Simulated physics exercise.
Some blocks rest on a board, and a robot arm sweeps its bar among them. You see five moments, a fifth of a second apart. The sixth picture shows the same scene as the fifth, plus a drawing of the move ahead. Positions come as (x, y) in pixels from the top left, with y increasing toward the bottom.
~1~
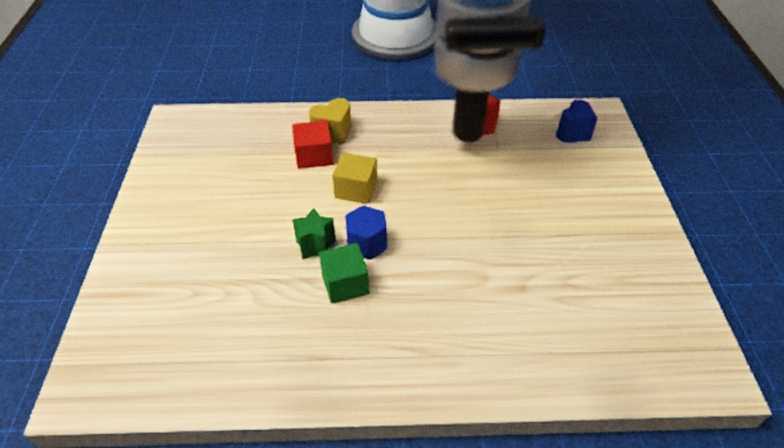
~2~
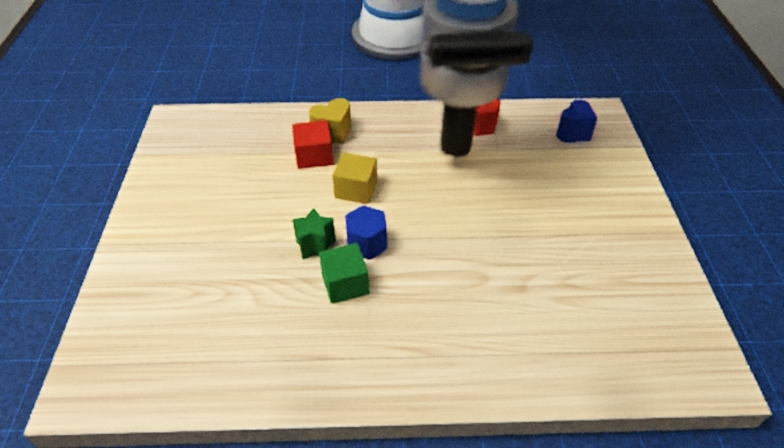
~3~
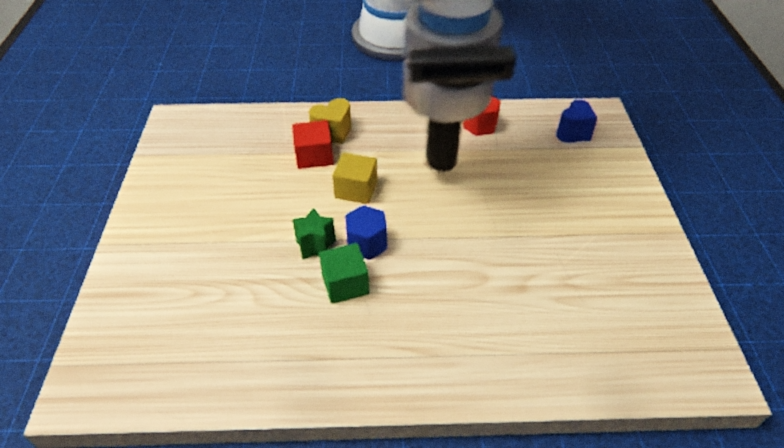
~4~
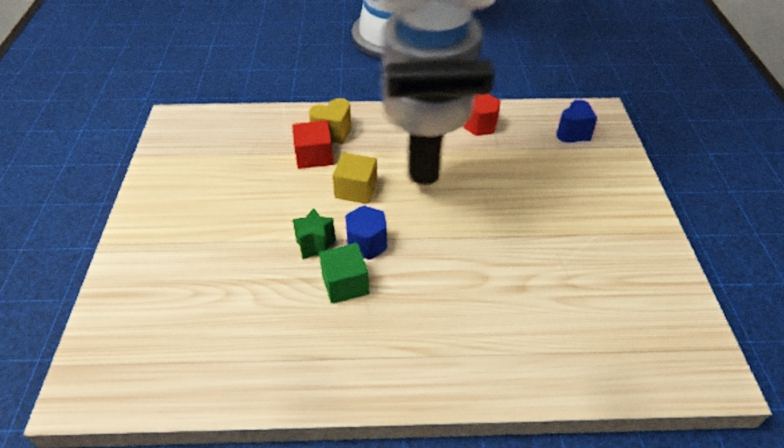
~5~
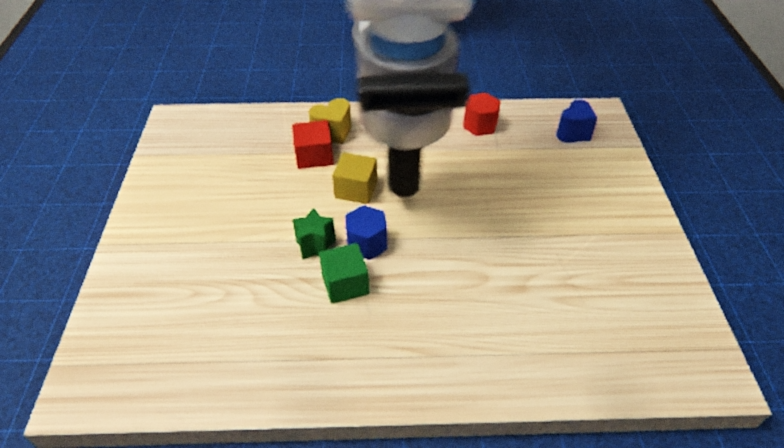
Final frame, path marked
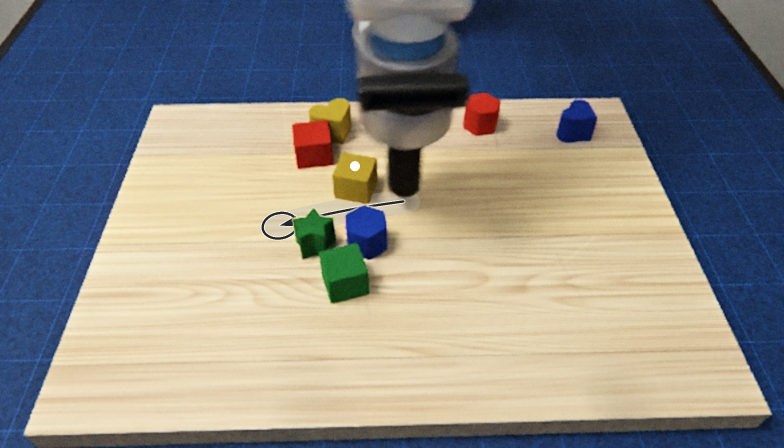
A robot arm with a dark bar starts near the red hexagon at the back of a wooden board and glides steadily toward the front left. It passes through open space and ends just right of the yellow square block, while all the colored blocks stay still.
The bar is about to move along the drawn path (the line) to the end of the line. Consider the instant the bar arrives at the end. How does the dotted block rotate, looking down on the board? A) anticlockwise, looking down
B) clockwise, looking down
The one that fits is B, clockwise, looking down.
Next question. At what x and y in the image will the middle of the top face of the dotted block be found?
I predict (335, 164).
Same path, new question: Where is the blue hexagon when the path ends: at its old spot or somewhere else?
It holds its position.
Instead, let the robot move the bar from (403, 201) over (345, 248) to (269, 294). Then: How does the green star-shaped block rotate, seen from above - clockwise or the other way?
Spin direction: Clockwise.
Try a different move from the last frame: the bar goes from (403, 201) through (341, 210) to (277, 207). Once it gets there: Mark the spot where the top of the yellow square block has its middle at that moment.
It should be at (332, 162) by then.
Path on the board, from (403, 201) through (342, 211) to (280, 225); the dot is on the yellow square block.
On the path given first. One third of the way, bar (361, 193); yellow square block (342, 164), turned 40° clockwise.
Two thirds of the way, bar (319, 201); yellow square block (335, 164), turned 60° clockwise.
At the end, bar (277, 211); green star-shaped block in place; yellow square block (335, 164), turned 60° clockwise; blue hexagon in place.
